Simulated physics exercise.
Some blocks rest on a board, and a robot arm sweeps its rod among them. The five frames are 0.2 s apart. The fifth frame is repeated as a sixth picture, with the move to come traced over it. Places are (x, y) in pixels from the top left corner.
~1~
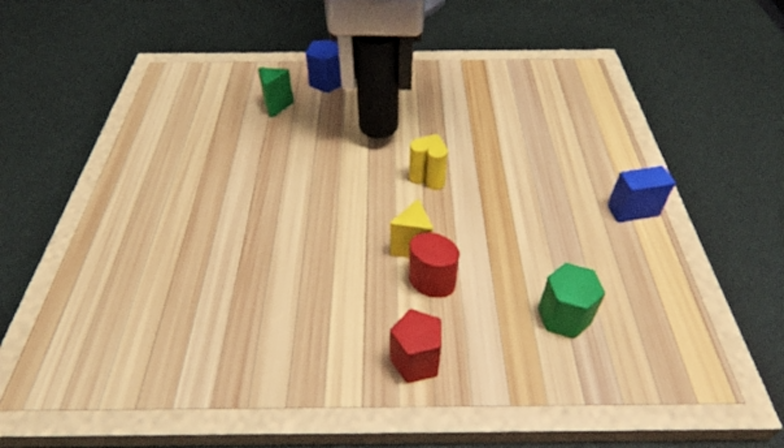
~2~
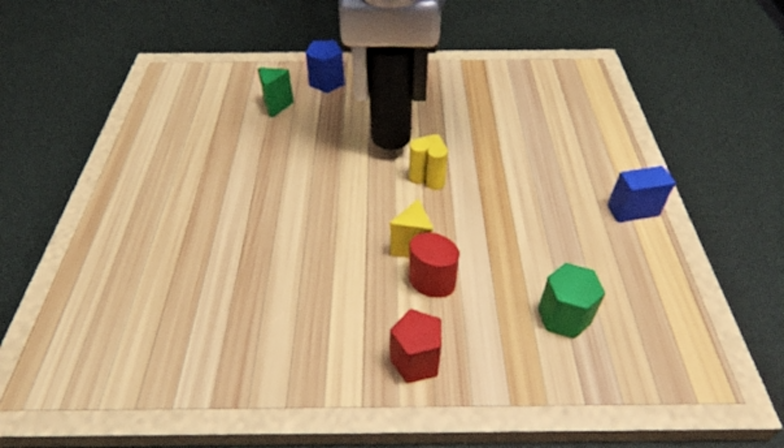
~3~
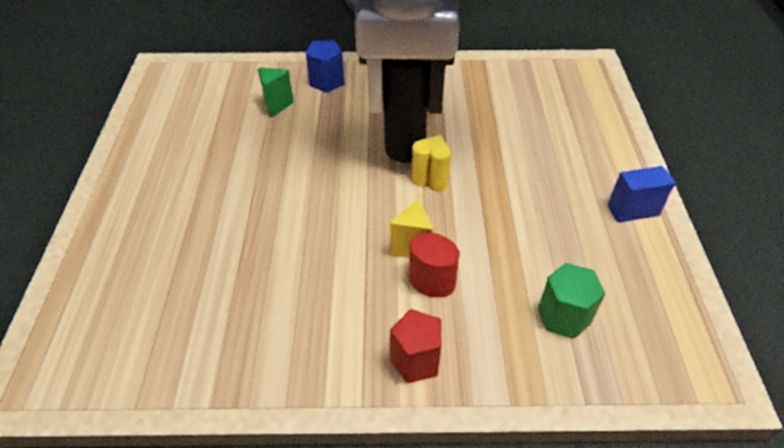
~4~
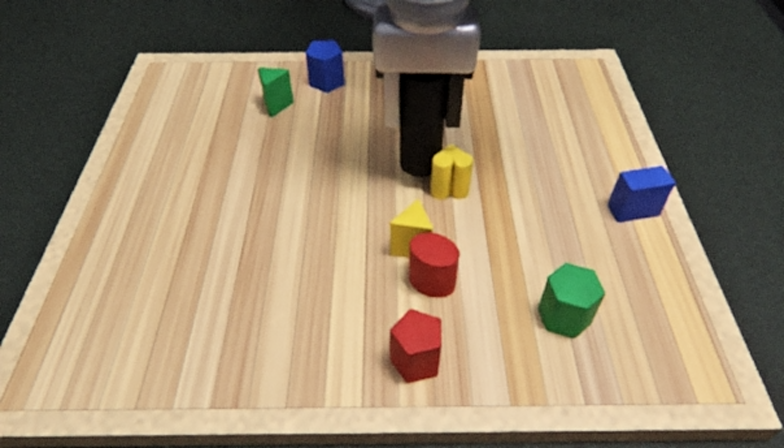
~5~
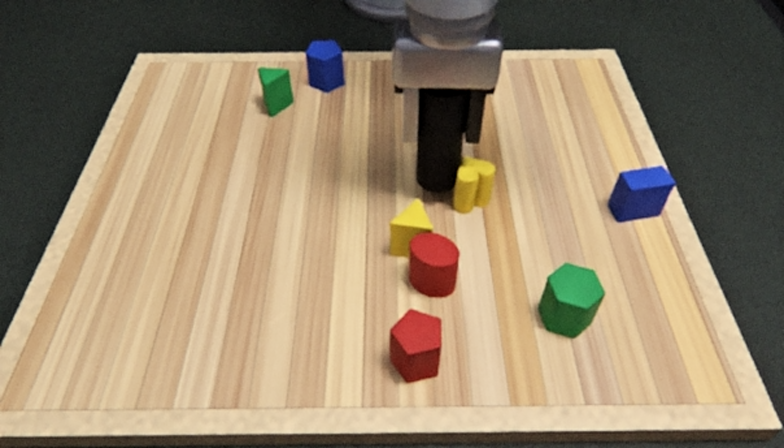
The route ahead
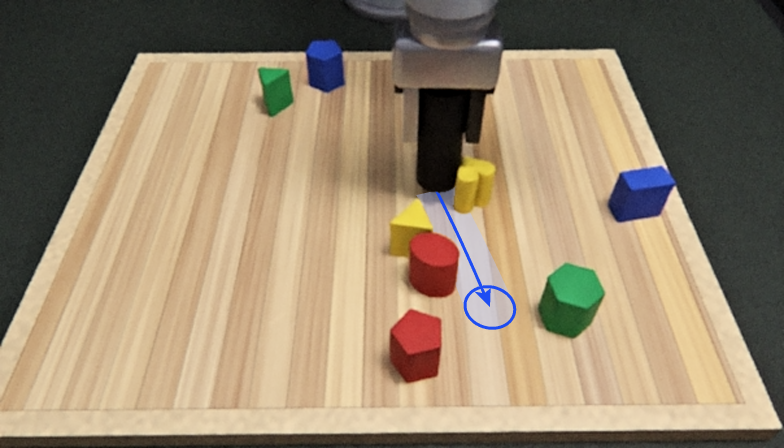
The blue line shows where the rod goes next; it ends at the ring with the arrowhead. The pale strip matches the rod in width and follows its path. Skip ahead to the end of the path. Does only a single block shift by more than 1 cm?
Final answer: Yes.
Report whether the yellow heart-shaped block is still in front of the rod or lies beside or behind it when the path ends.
Slid off.
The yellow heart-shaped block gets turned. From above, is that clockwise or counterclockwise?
Spins counterclockwise.
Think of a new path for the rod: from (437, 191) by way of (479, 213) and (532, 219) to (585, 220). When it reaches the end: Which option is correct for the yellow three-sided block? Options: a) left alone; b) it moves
(a)
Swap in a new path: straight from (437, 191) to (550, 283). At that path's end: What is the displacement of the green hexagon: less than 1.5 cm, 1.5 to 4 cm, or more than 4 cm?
Net shift: Below 1.5 cm.
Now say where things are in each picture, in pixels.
Rod's lower end (379, 126); red oval (435, 248); yellow heart-shaped block (430, 145), in the first picture.
Rod (391, 137); blocks still, in the second picture.
Rod (405, 149); yellow heart-shaped block (433, 146), in the third picture.
Rod (420, 163); yellow heart-shaped block (453, 156), in the fourth picture.
Rod (437, 178); red oval (435, 248); yellow heart-shaped block (474, 168), in the fifth picture.
Drawn move, from (437, 191) directly to (490, 307).
On the path given first. One third of the way, rod (455, 213); yellow heart-shaped block (491, 179), turned 40° anticlockwise.
Two thirds of the way, rod (473, 251); yellow heart-shaped block (491, 179), turned 40° anticlockwise.
At the end, rod (492, 295); red oval still; yellow heart-shaped block (491, 179), turned 40° anticlockwise.
